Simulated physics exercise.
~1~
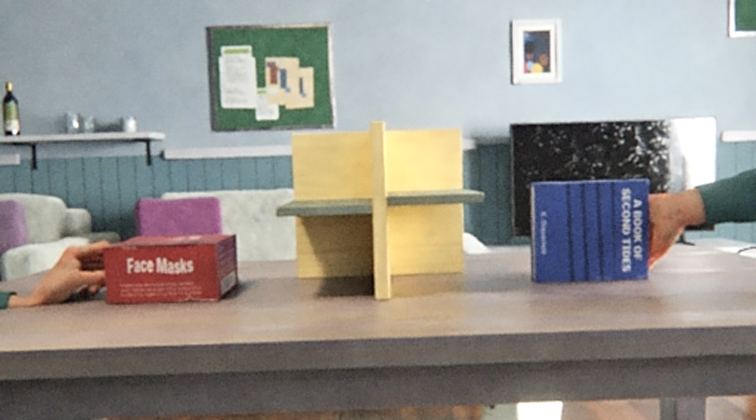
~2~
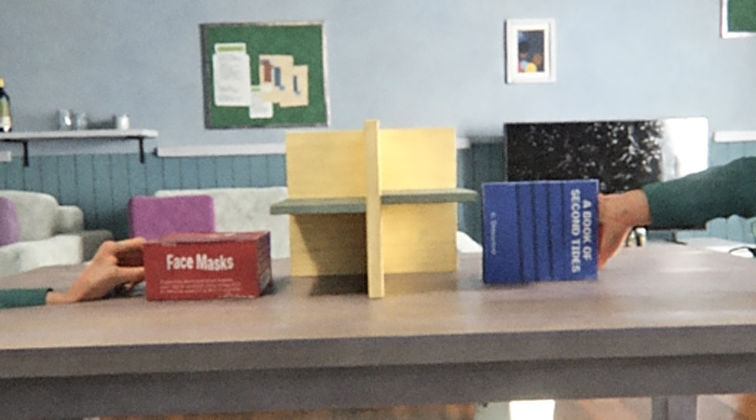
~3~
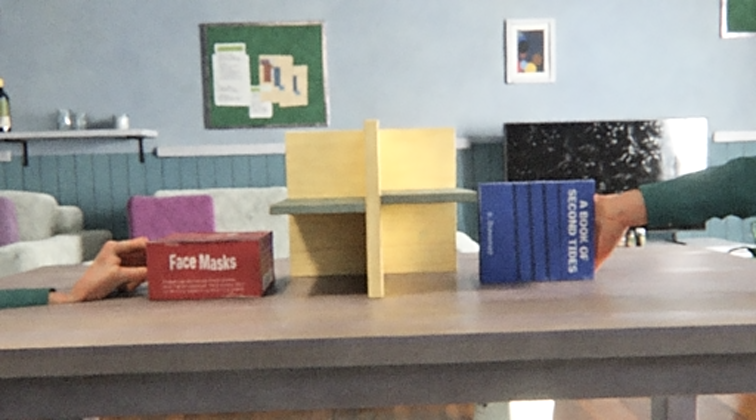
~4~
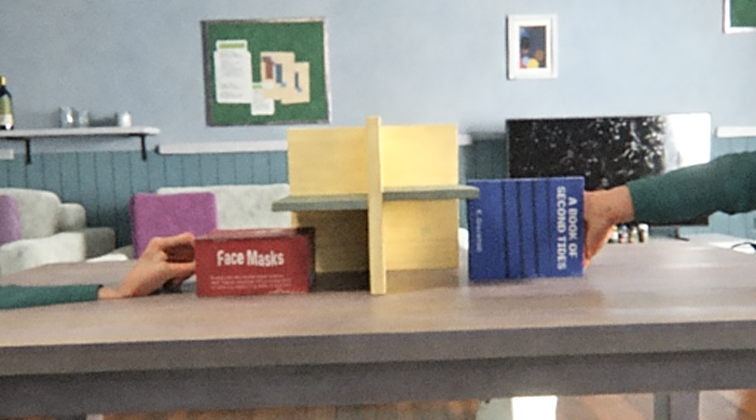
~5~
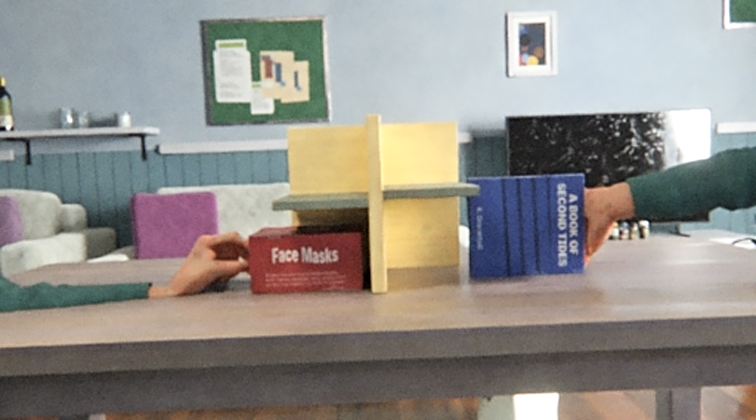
In the video, two hands push a red face masks box from the left and a blue book from the right toward a low yellow and green rack on a table; the book stops at the shelf's edge while the box slides underneath.
